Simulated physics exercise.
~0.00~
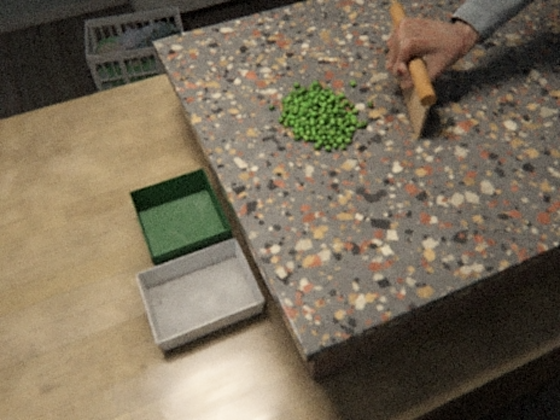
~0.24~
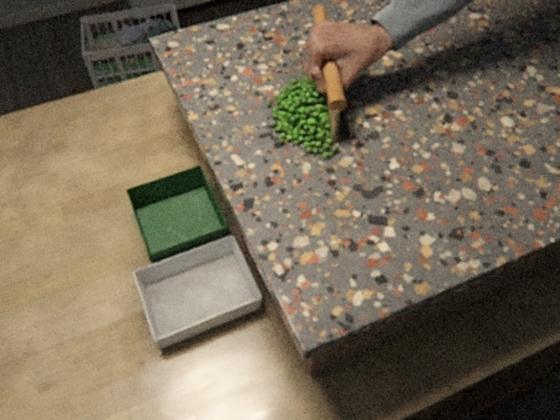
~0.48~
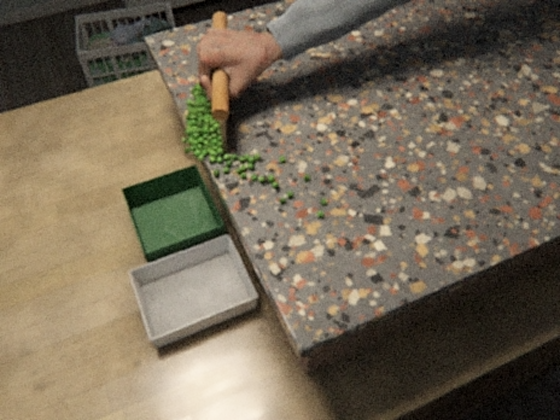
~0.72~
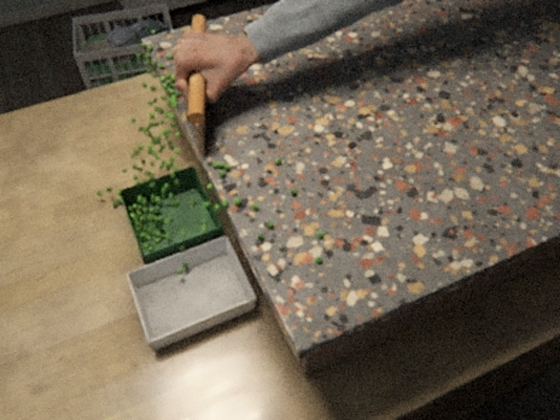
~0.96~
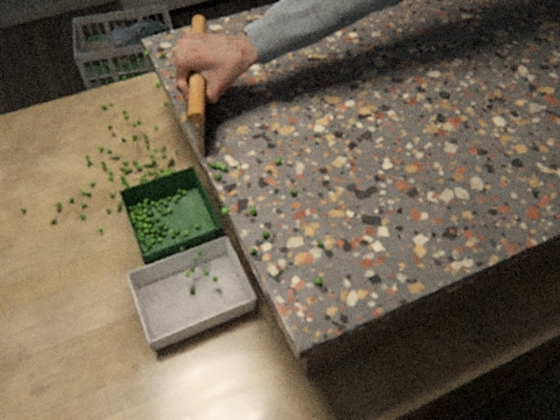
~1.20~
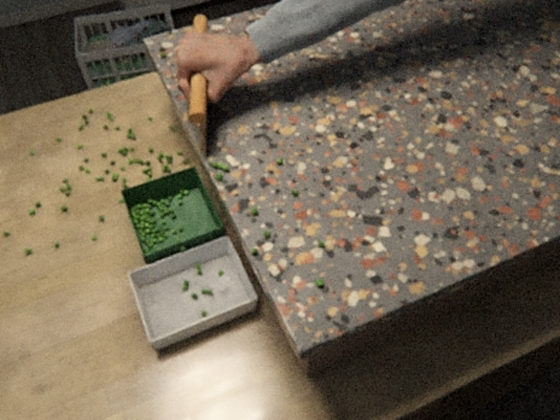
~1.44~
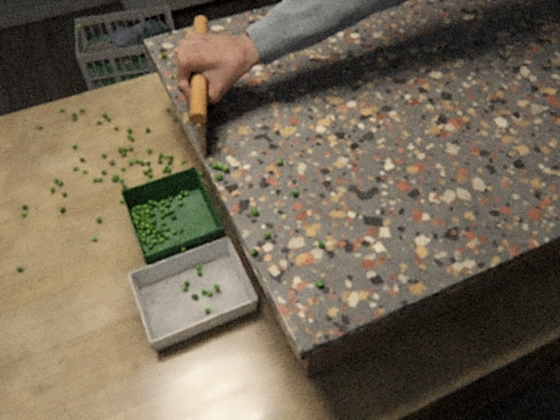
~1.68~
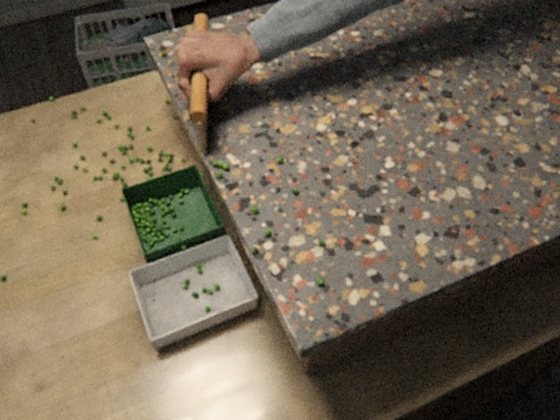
The video shows a hand pushing a pile of green peas leftward across a speckled slab with a scraper and over its edge, where many drop into a green tin, a few land in a white tin, others scatter across the wooden surface, and a few stay on the slab.
